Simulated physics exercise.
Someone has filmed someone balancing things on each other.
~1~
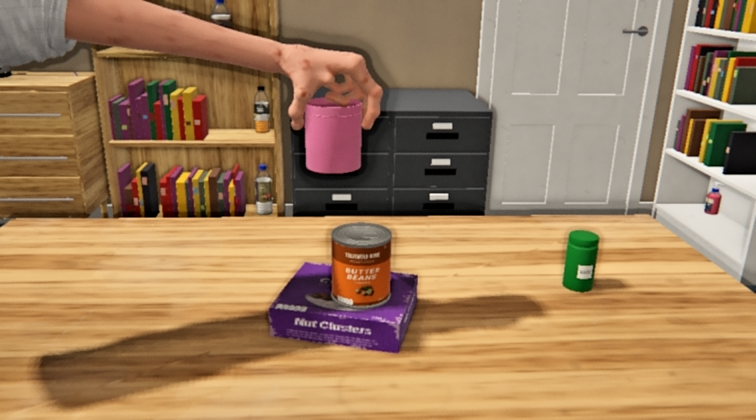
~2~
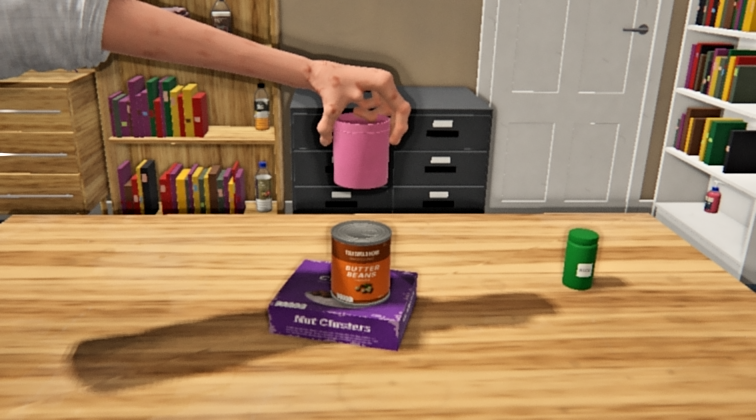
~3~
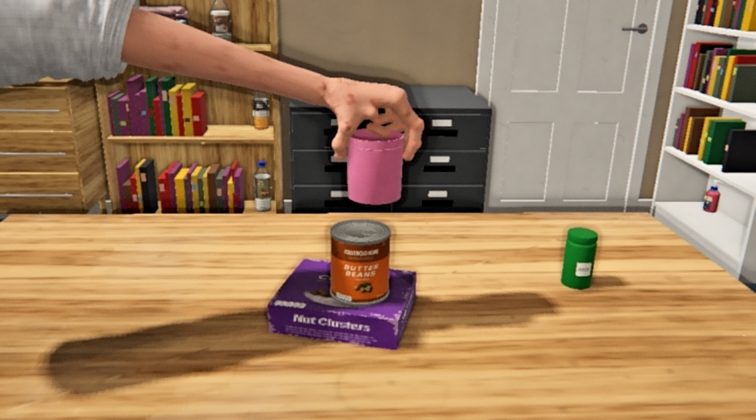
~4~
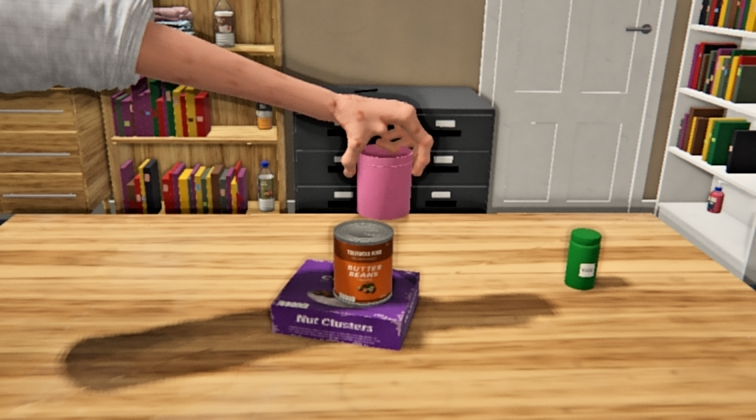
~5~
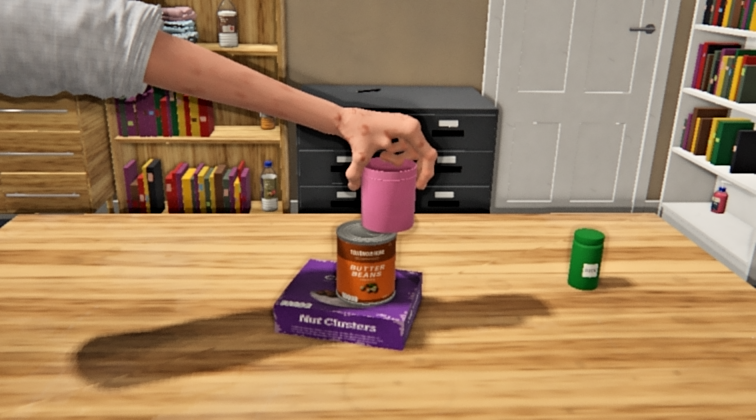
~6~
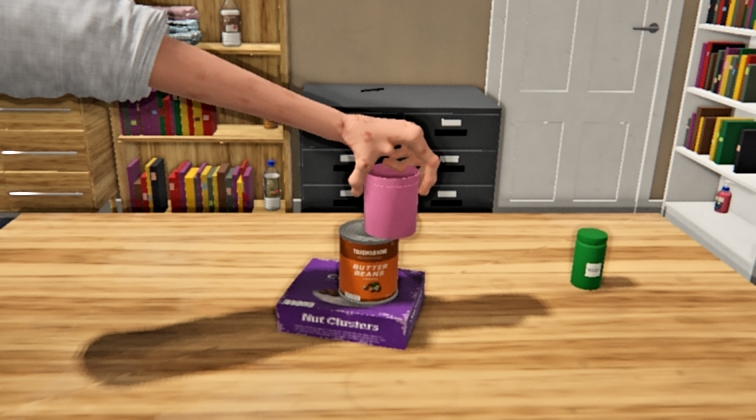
A pink cup, gripped from above by a hand, moved right and downward over a wooden table until it was at the top of an orange can sitting on a purple box.
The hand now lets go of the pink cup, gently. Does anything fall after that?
It keeps its balance.
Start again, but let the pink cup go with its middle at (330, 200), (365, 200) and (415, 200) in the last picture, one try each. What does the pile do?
First, it comes apart; second, it holds; third, it gives way.
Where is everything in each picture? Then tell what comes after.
On its way; pink cup (333, 135); green shaker (581, 261), in the first frame.
On its way; pink cup (361, 150); orange pot (361, 262), in the second frame.
On its way; pink cup (375, 165); purple packet (346, 301), in the third frame.
On its way; pink cup (384, 181); green shaker (583, 259), in the fourth frame.
On its way; pink cup (389, 195); orange pot (366, 262), in the fifth frame.
In place under the hand; pink cup (391, 200); purple packet (355, 300), in the sixth frame.
Then, 0.60 s after the last picture, nothing has stirred.
Then, 1.20 s after the last picture, pink cup resting near (392, 201).
At rest, all 4 in place. Seen from the same camera at the end, pink cup near (392, 201). The pile stays up.
